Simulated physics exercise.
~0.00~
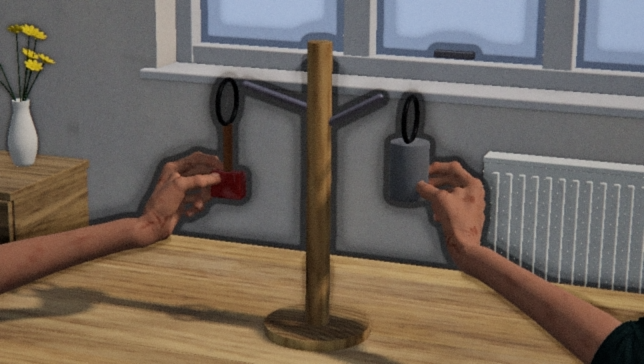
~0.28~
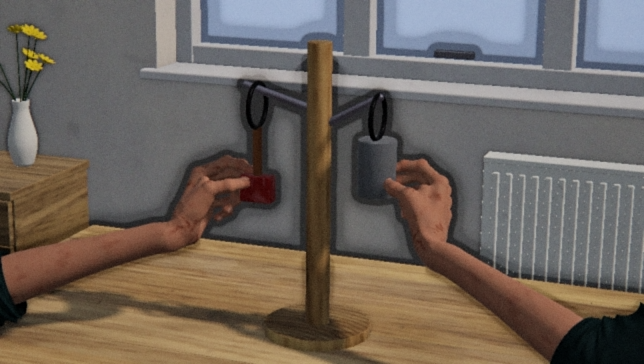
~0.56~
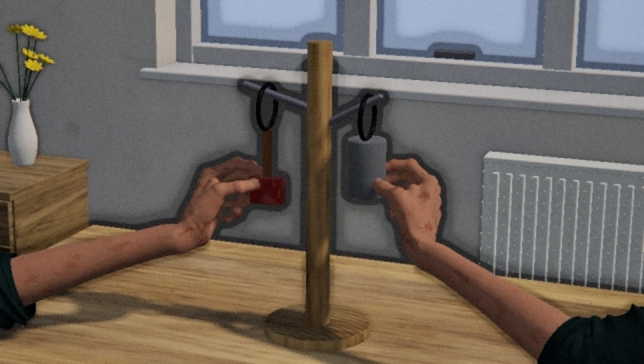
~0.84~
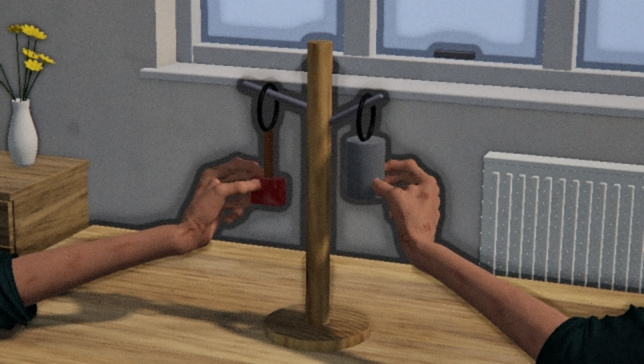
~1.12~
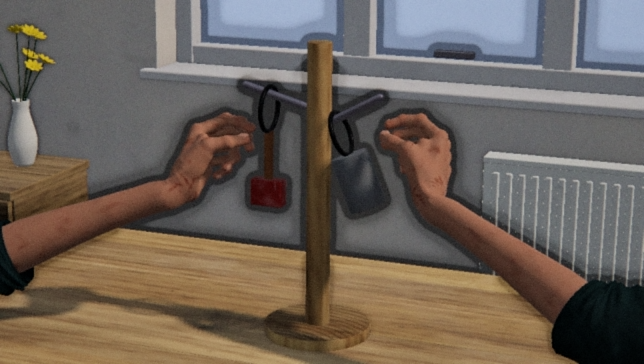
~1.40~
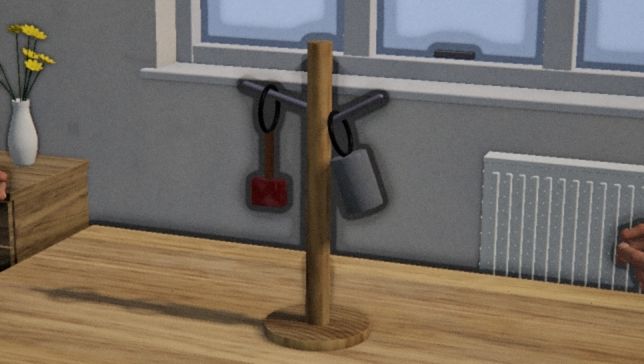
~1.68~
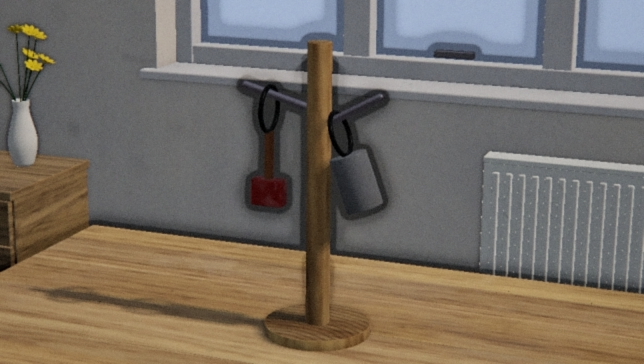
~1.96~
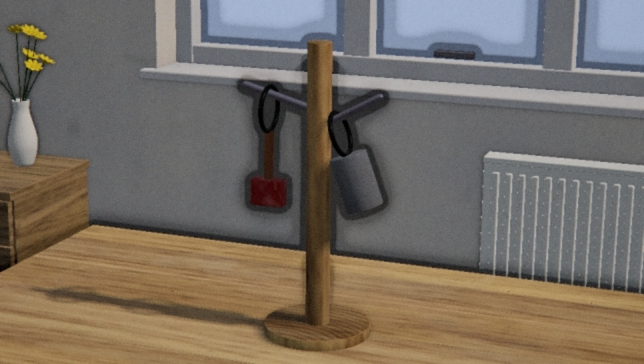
Two hands hung a red brush and a grey lantern by their rings on the arms of a wooden stand, then let go and drew away; the lantern slid inward and tilted, but both stayed hanging from their pegs.
